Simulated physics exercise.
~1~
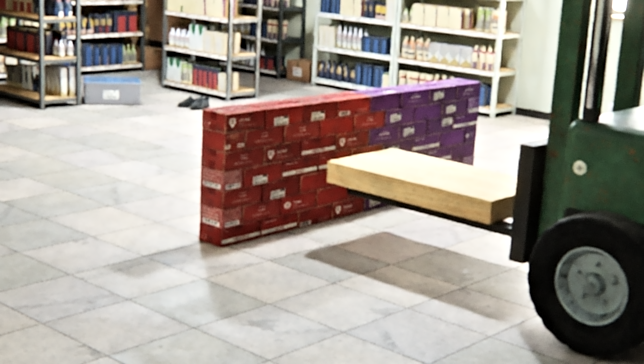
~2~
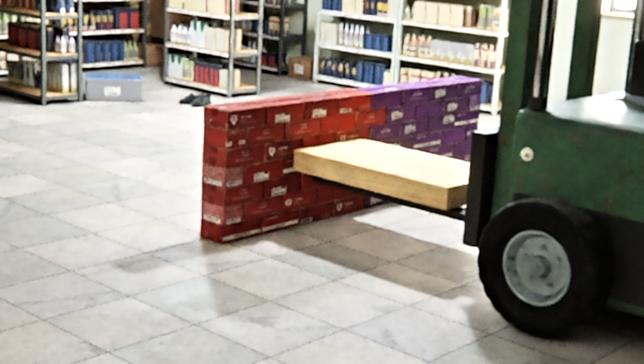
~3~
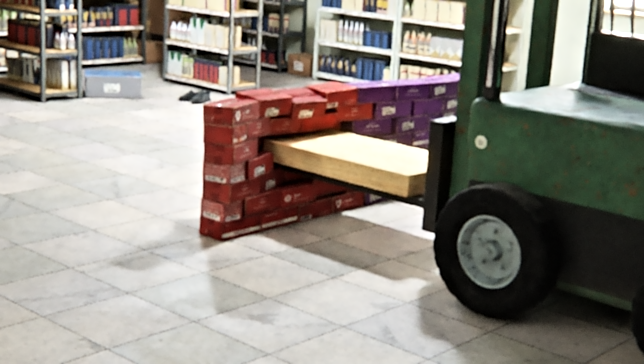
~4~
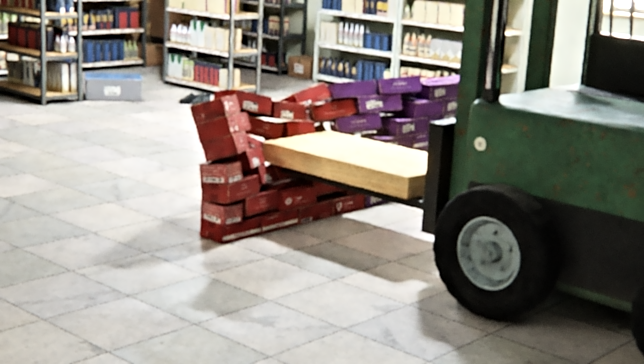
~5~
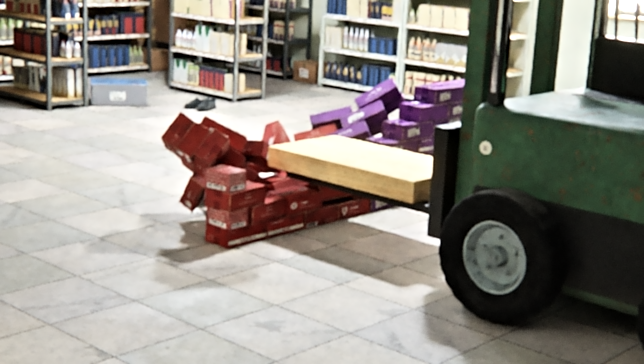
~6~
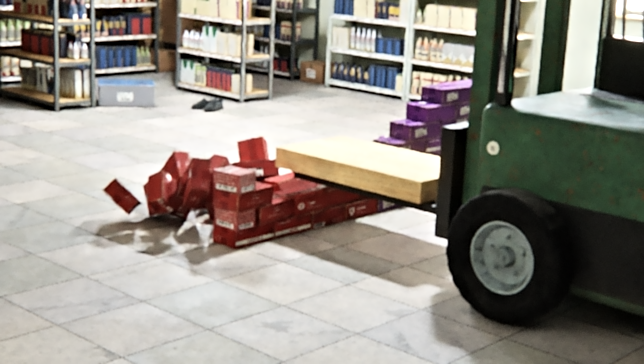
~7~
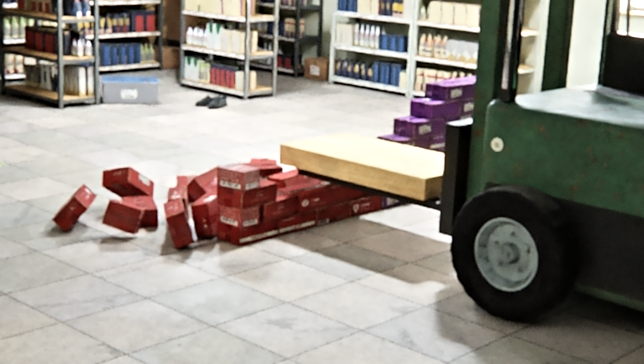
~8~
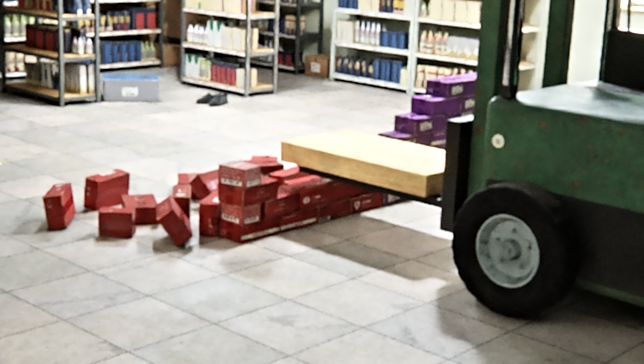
The footage shows a green lift truck pushing a pale rectangular block leftward into a wall of stacked red and purple boxes, which buckles and topples, leaving red boxes scattered on the tiled floor to the left while some low stacks of both colours remain as the truck stands still.
